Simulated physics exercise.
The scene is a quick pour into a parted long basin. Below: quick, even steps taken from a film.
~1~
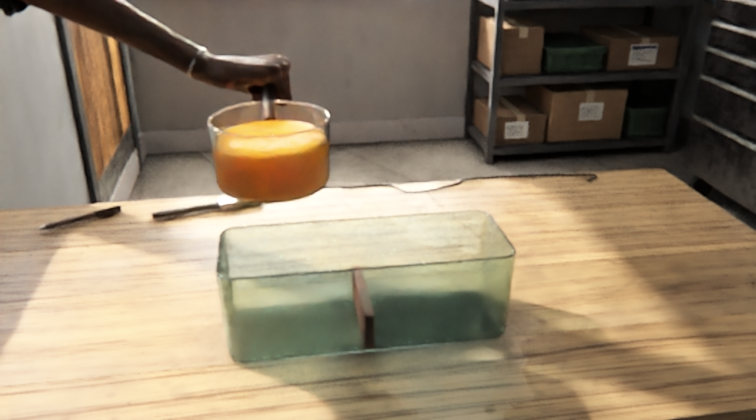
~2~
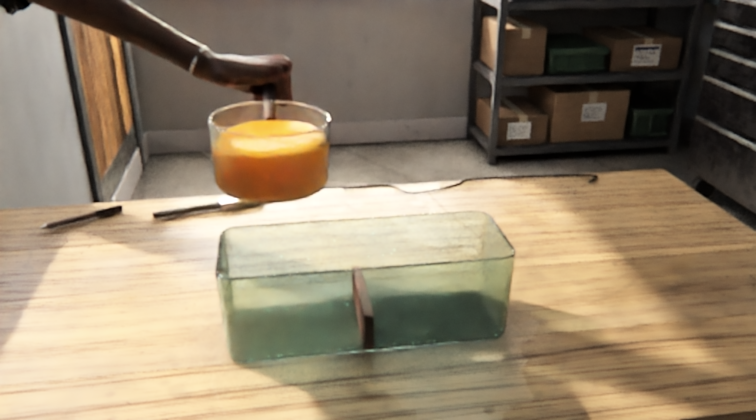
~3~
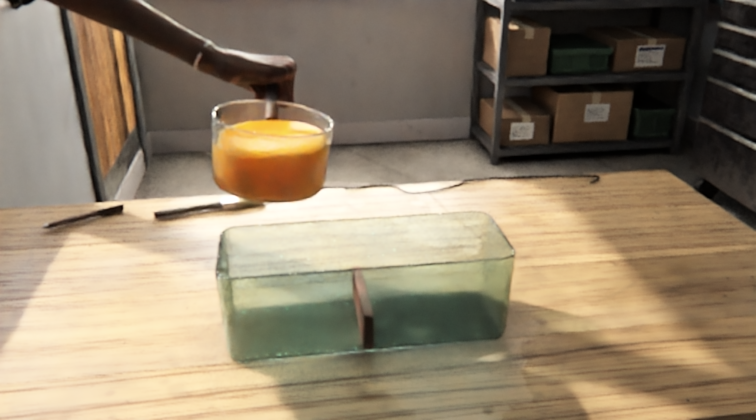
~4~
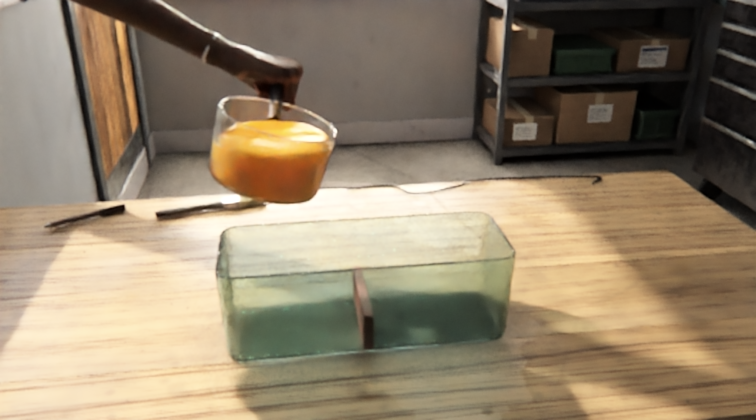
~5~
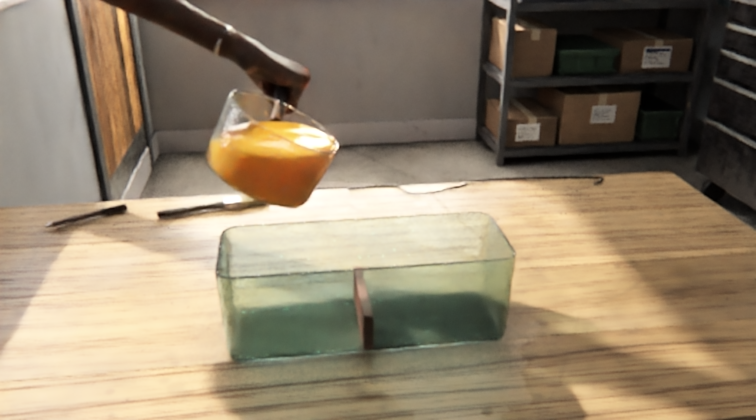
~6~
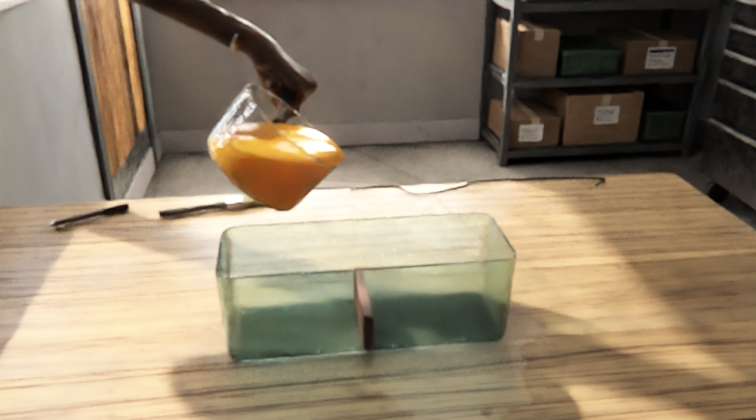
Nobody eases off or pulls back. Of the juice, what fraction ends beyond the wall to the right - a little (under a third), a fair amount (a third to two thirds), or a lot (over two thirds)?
A fair amount, a third to two thirds.
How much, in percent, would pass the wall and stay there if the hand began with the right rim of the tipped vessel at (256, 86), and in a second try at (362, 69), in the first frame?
Near 15 in a hundred first, near 85 in a hundred second.
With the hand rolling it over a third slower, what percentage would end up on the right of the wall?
Roughly 60 %.
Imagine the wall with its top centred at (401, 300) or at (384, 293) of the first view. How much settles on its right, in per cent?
Around 35 percent in try one and around 20 percent in try two.
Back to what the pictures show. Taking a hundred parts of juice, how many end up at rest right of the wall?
Some 40 parts in a hundred.
A moment on, the tilt is 119° and 16 per cent is still to pour, 18 is left of the wall and 29 right of it.
Next, the tilt is 122° and 1 per cent is still to pour, 55 is left of the wall and 40 right of it.
Then the tilt is 122° and 0 per cent is still to pour, 52 is left of the wall and 39 right of it.
Later the tilt is 122° and 0 per cent is still to pour, 55 is left of the wall and 42 right of it.
Finally, 55 per cent lies left of the wall, 42 right of it and 3 outside.
